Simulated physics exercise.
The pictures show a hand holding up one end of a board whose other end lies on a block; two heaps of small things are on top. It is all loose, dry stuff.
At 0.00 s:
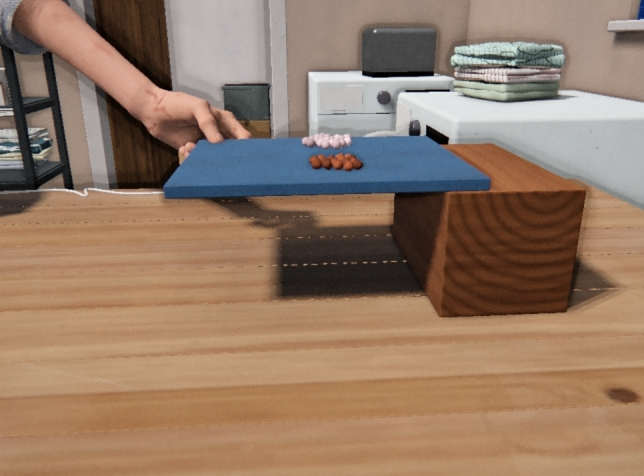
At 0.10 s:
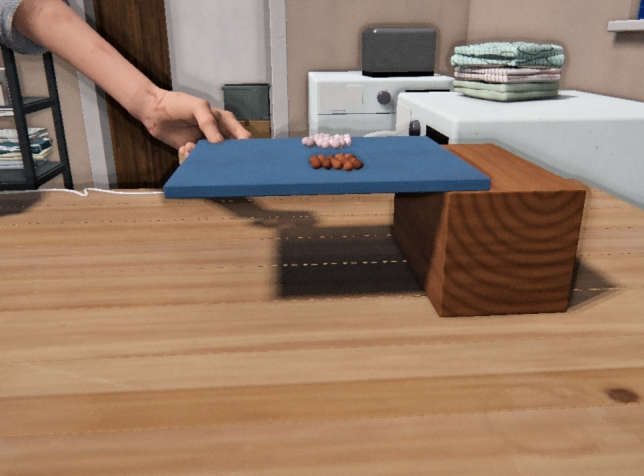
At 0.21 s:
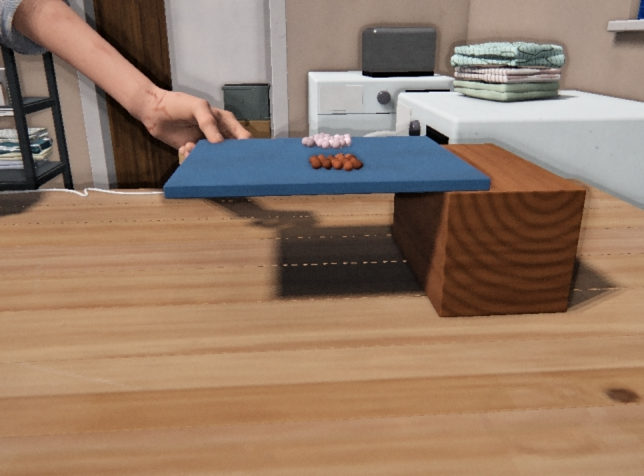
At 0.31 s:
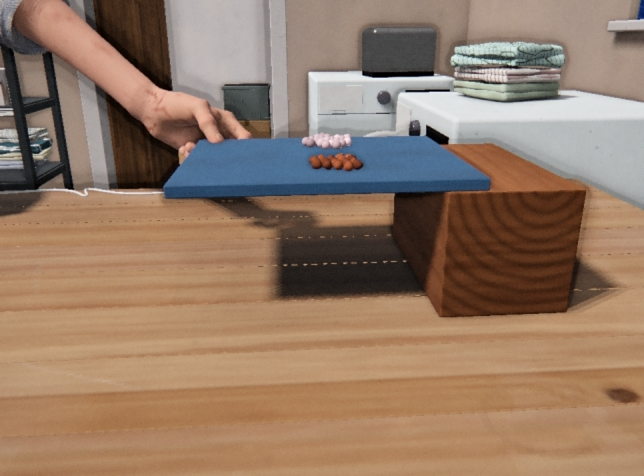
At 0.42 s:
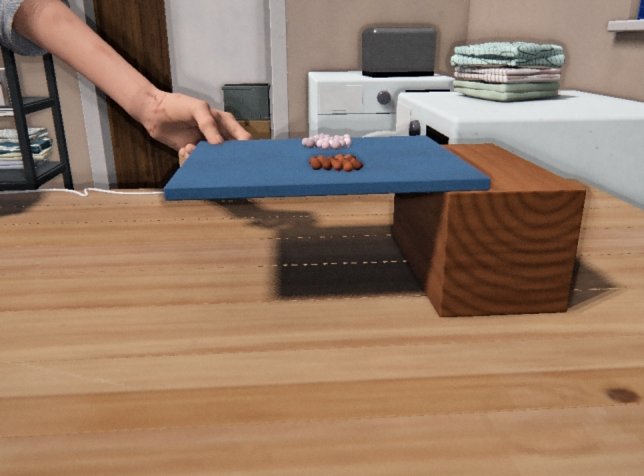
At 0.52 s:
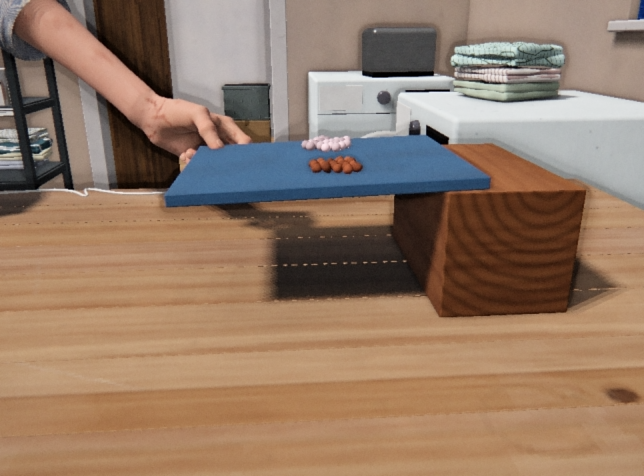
A hand at the left holds up one end of a blue board, level at first, its other end lying on a wooden block, with small reddish-brown pellets in front of pale pink ones on top. The hand then lowers its end very slightly, and both heaps stay in place on the board.
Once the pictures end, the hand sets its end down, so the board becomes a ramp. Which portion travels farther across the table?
It is the back portion.
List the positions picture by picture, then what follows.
Held end of the board (177, 189), level; block (470, 218), tall, over half the board's length; front portion (334, 162), a few clay pellets; back portion (327, 141), a few sugar pearls, in the first picture.
Held end of the board (177, 189), level; back portion (327, 141), in the second picture.
Held end of the board (177, 189), level; front portion (334, 162), in the third picture.
Held end of the board (177, 189), level; back portion (327, 141), in the fourth picture.
Held end of the board (178, 191), level; front portion (333, 162), in the fifth picture.
Held end of the board (178, 198), down by 2°; block (470, 218); front portion (333, 165), not moving; back portion (326, 144), not moving, in the sixth picture.
By 1.08 s, board sloping at 19°; front portion every one still on the board; back portion every one still on the board.
By 1.57 s, board resting at 30°; front portion mostly less than half a board's length out; back portion mostly up to a board's length out.
By 1.99 s, board resting at 30°; front portion mostly less than half a board's length out; back portion mostly one to two board lengths out.
When it is over (3.5 s), board resting at 30°; front portion mostly less than half a board's length out; back portion mostly one to two board lengths out, roughly a quarter gone off the table; the back portion has gone farther.
